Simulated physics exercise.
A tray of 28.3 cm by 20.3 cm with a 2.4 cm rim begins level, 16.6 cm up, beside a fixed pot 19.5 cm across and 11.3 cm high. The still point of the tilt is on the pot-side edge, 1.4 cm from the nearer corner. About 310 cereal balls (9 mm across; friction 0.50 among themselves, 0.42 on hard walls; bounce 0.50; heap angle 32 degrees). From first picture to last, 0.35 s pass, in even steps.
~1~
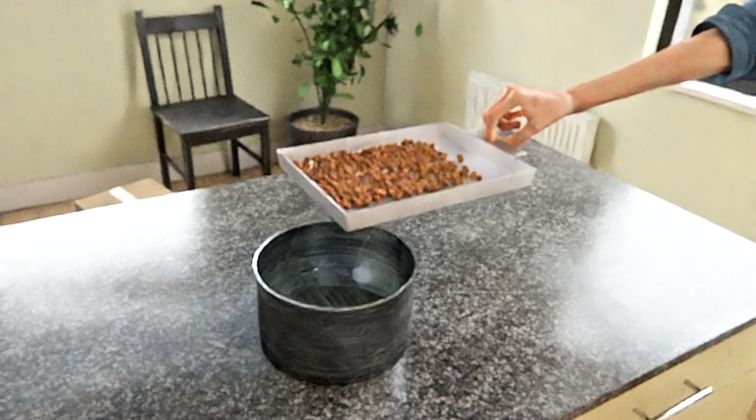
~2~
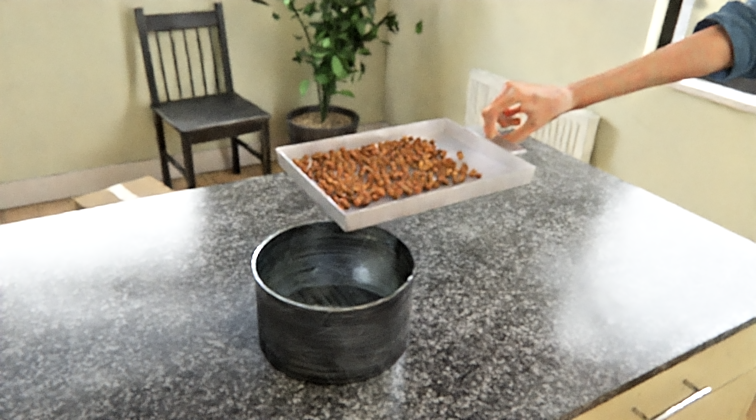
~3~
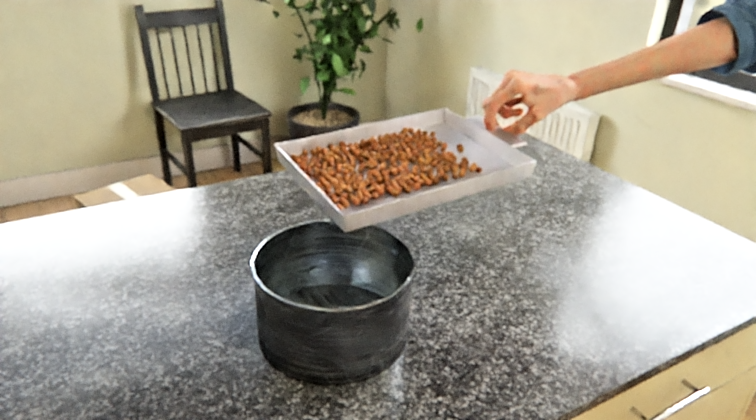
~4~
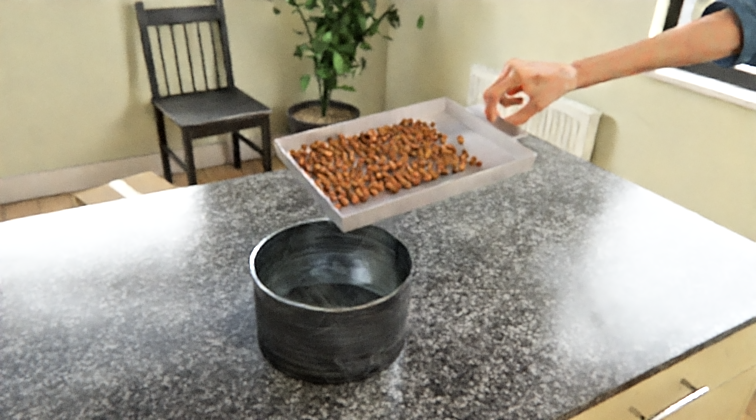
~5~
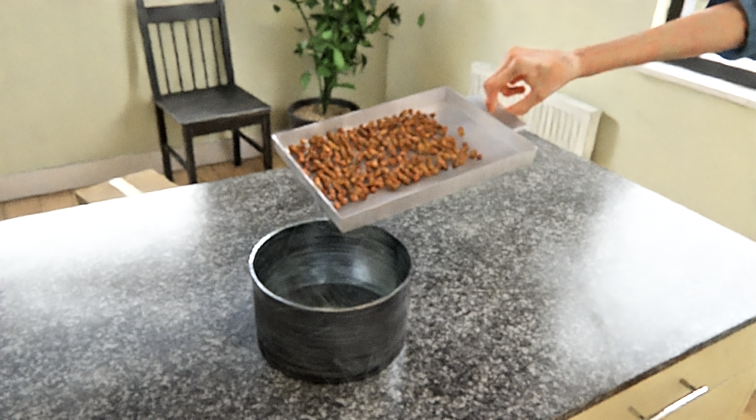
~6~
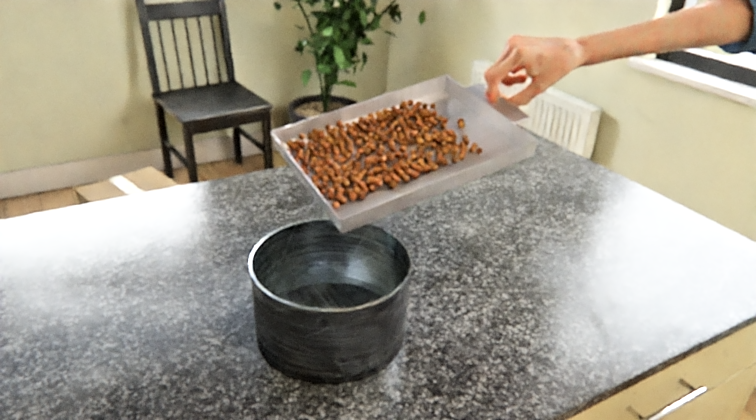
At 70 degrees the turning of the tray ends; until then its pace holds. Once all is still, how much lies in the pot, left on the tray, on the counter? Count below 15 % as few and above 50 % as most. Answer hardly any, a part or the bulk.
Pot hardly any, tray the bulk, counter hardly any.
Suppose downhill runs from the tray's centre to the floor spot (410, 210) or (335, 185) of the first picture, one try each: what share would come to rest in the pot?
About 0 and 0 per cent.
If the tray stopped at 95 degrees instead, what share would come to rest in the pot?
It would be near 85 per cent.
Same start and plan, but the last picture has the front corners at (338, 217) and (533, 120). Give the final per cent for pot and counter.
Pot 0, counter 0.
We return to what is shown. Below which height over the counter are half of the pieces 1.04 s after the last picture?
Some 26 cm.
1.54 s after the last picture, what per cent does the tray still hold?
Roughly 100 per cent.
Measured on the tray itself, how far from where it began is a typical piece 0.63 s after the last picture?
About 6 cm.
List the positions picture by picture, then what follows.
Tray tilt 0 degrees, front corners at (348, 213) and (533, 169); middle of the pieces at (383, 168); pot at (336, 259), in the first picture.
Tray tilt 1 degrees, front corners at (346, 213) and (533, 167); middle of the pieces at (382, 166), in the second picture.
Tray tilt 4 degrees, front corners at (345, 214) and (533, 161), lowest corner left front; middle of the pieces at (382, 161), in the third picture.
Tray tilt 7 degrees, front corners at (344, 215) and (534, 154), lowest corner left front; middle of the pieces at (381, 155), in the fourth picture.
Tray tilt 10 degrees, front corners at (342, 216) and (535, 147), lowest corner left front; middle of the pieces at (381, 149), in the fifth picture.
Tray tilt 13 degrees, front corners at (341, 218) and (535, 141), lowest corner left front; middle of the pieces at (380, 144); pot at (331, 259), in the sixth picture.
Then, 0.63 s after the last picture, tilt 40 degrees; the tray holds 100 %, the pot 0 %.
Then, 1.04 s after the last picture, tilt 57 degrees; the tray holds 100 %, the pot 0 %.
Then, 1.54 s after the last picture, tilt 70 degrees; the tray holds 100 %, the pot 0 %.
In the end, pot 0 %, tray 100 %, counter 0 %.
